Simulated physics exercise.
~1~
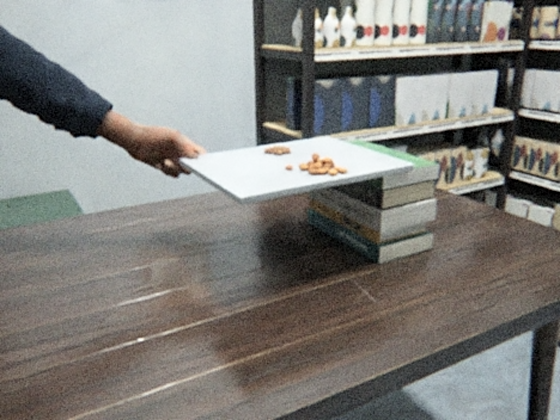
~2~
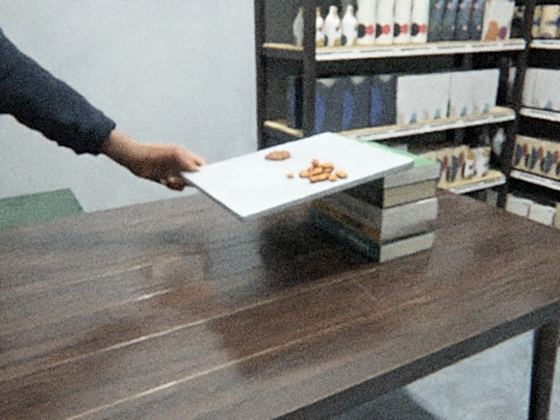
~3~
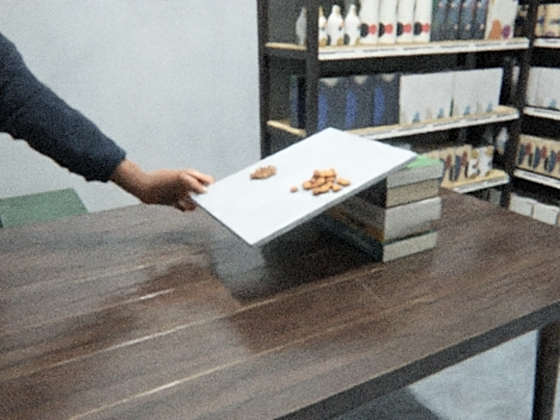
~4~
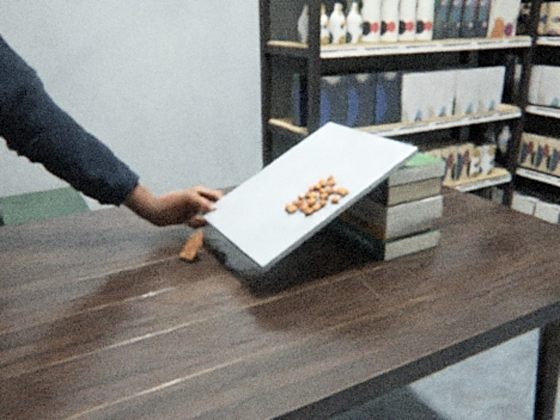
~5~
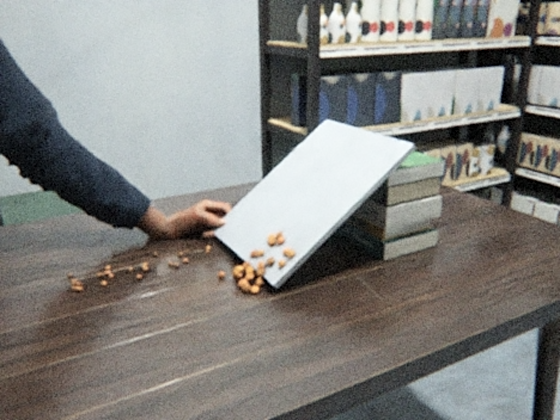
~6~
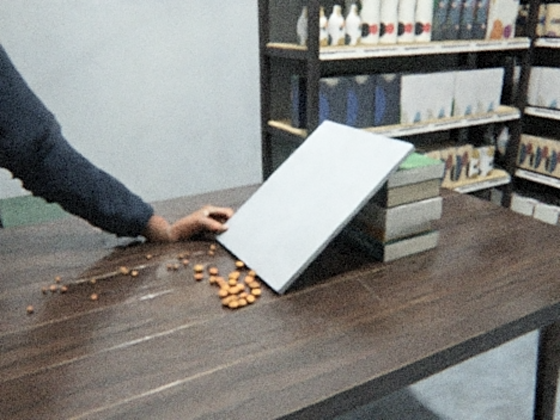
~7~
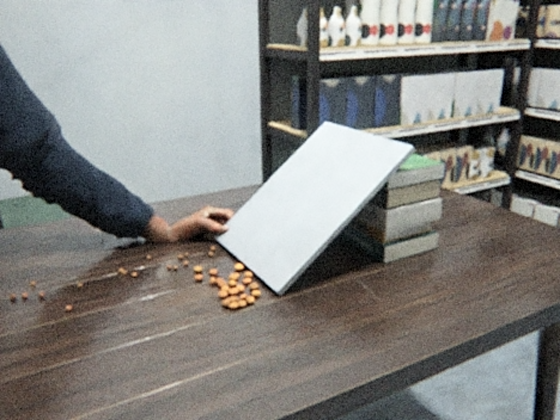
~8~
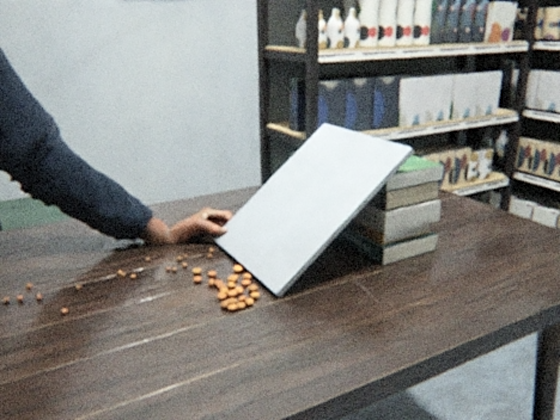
A white board holding two groups of small brown pieces tilted steeply against stacked books as a hand lowered its left end to the table; the left group slid off first and scattered farther left, while the other ended heaped near the board.
